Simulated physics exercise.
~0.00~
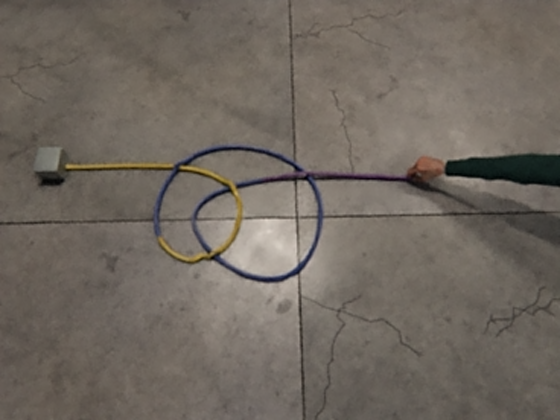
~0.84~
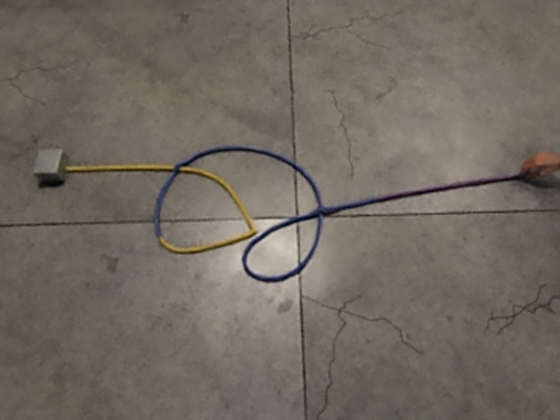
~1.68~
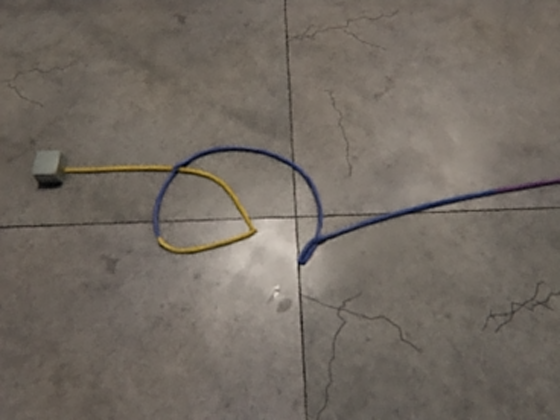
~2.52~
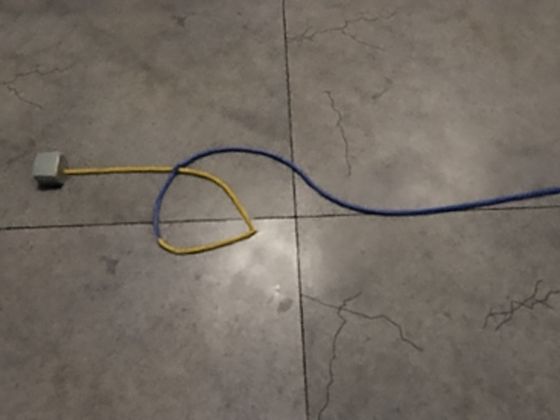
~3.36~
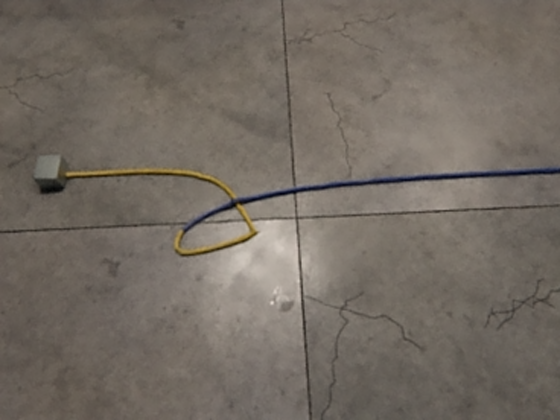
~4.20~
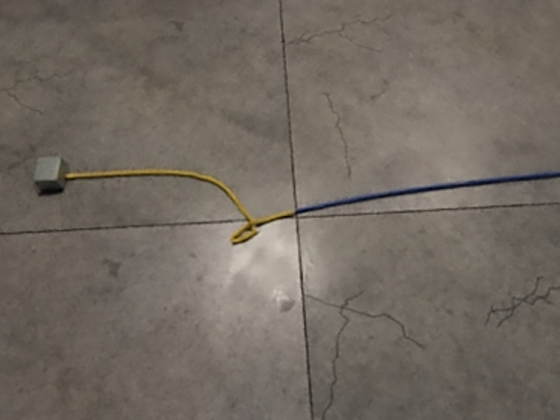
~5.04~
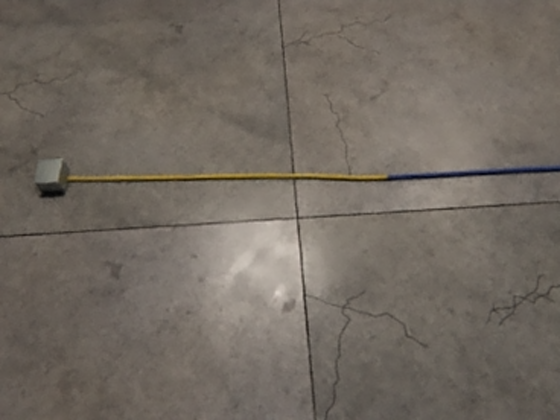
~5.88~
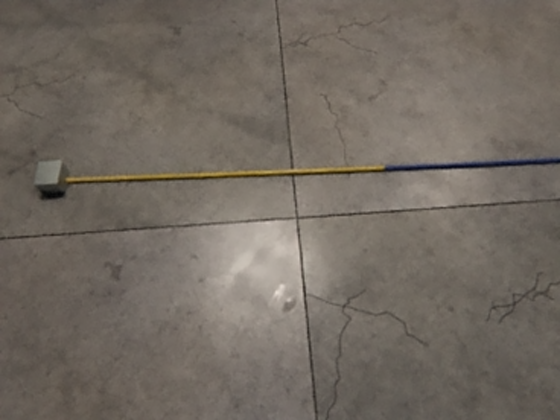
A rope, yellow on the left and blue toward the right, lies in overlapping loops on a cracked grey concrete floor, seen from above at an angle. Its left end is fixed to a small grey block, while a hand at the end of a dark green sleeve holds the right end. The hand pulls to the right and leaves view as the blue loop narrows and opens out. The remaining loop shrinks, drawing the yellow part into a small twist. That twist opens too, and the rope ends up straight and knot-free, stretching rightward from the block out of view.
